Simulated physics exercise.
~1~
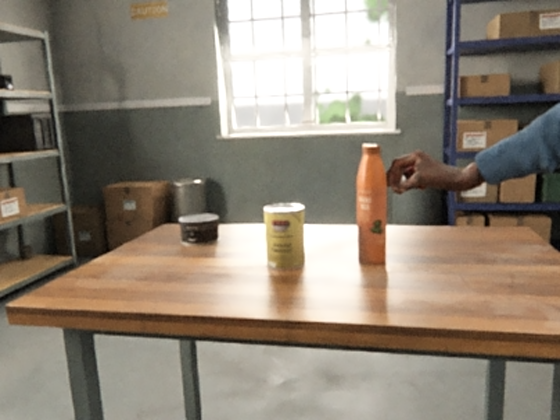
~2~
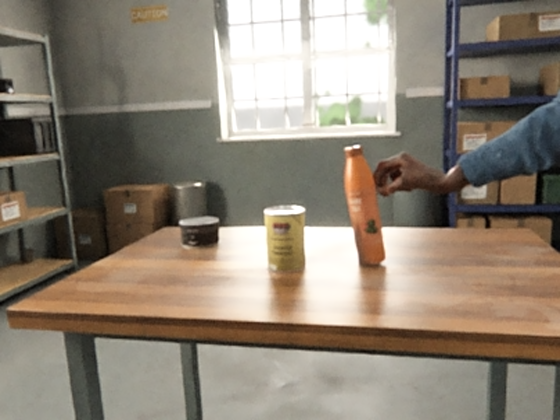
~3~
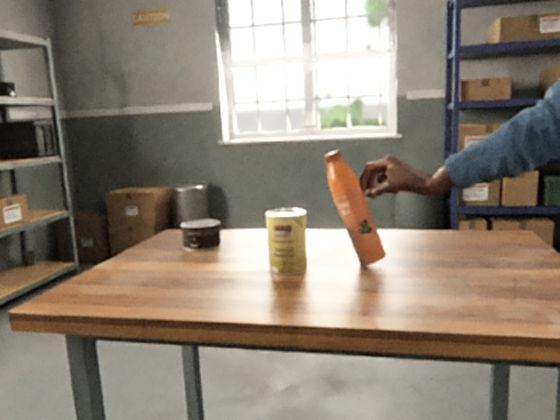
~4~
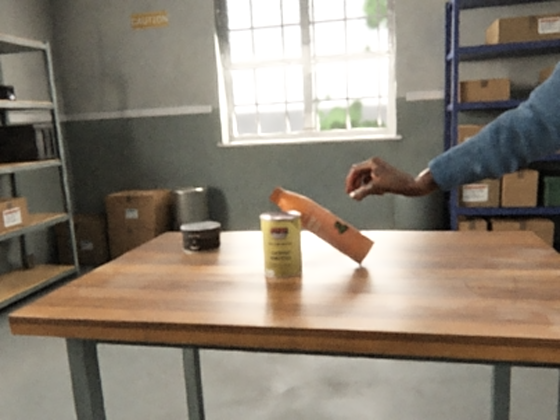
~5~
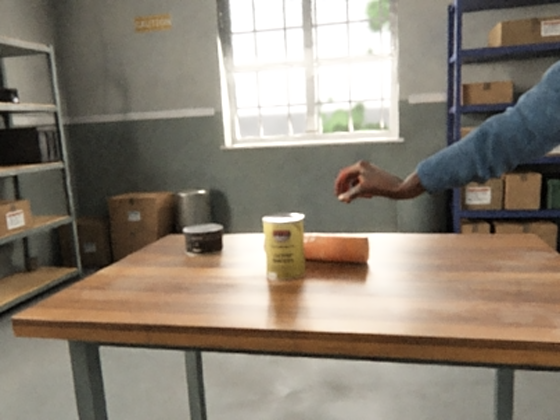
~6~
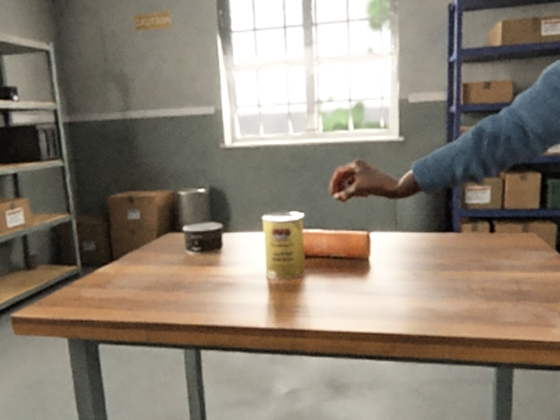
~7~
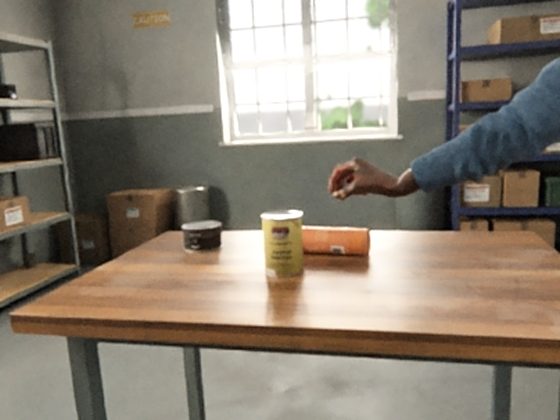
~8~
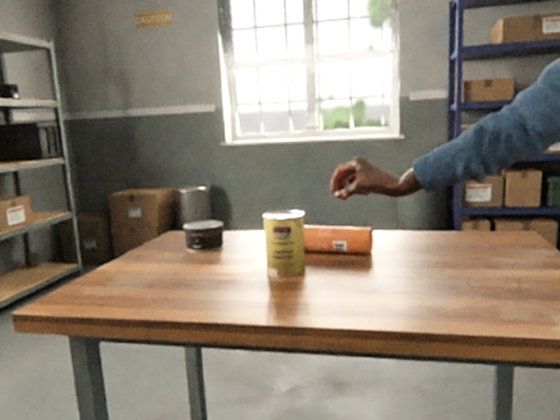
An orange bottle, pushed by a hand, tips left and ends lying behind a yellow can.
